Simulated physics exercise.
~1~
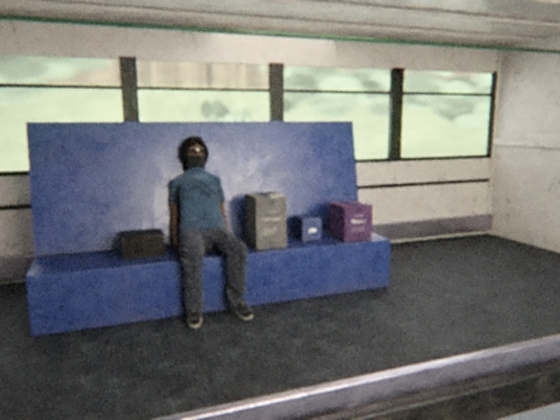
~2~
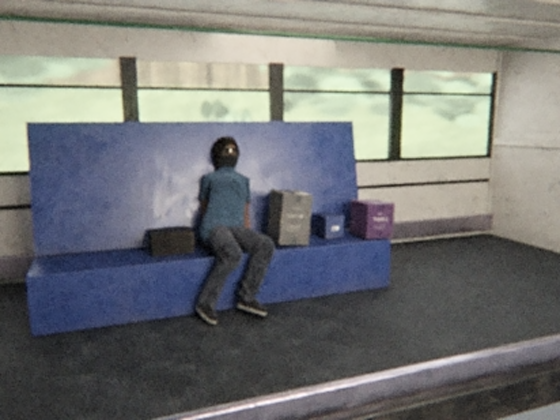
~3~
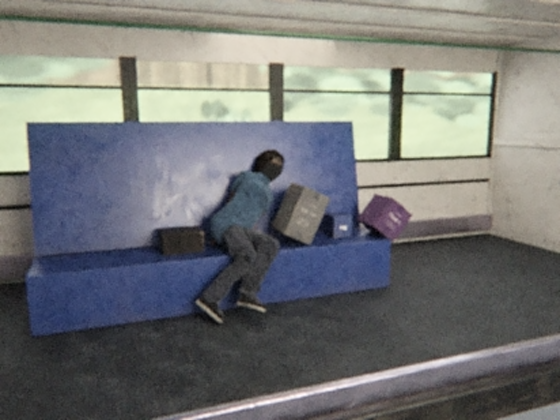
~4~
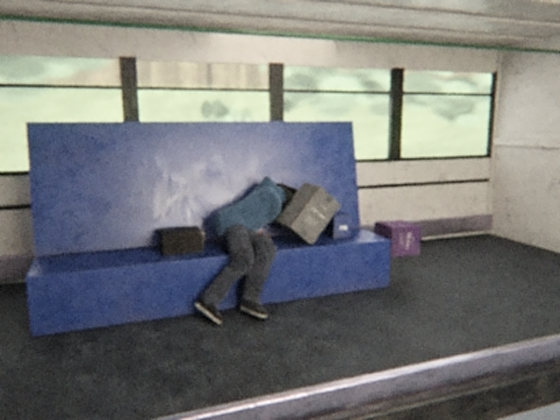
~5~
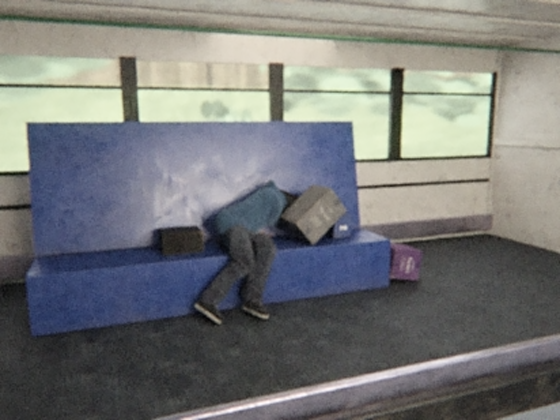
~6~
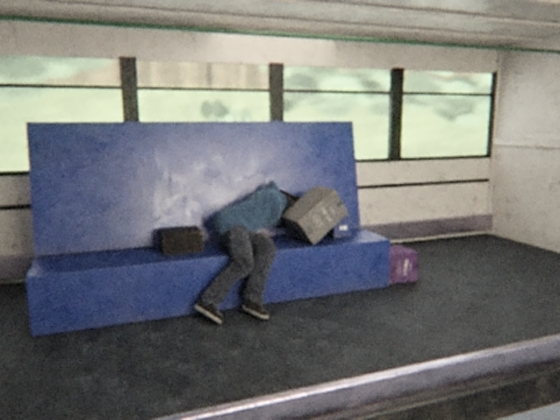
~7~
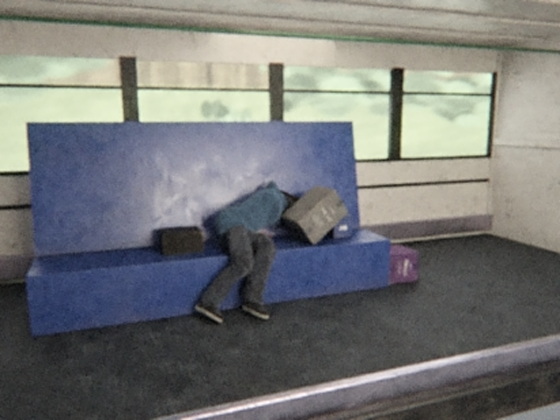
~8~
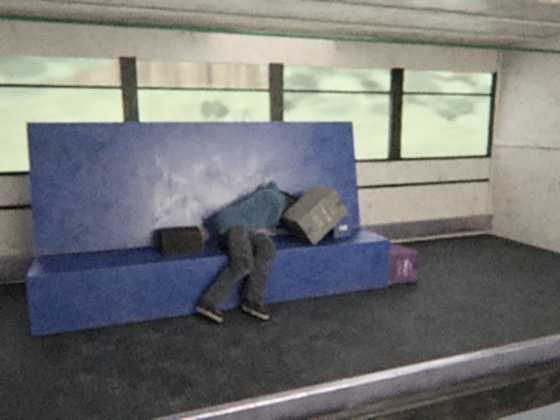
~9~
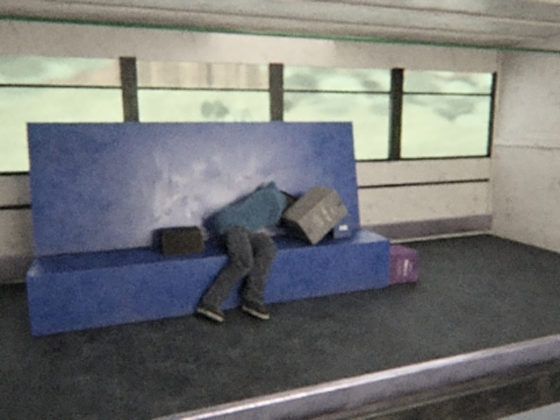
Person on a blue bench sliding right and slumping sideways against a tilting grey pack as a purple bag tumbles off the end.
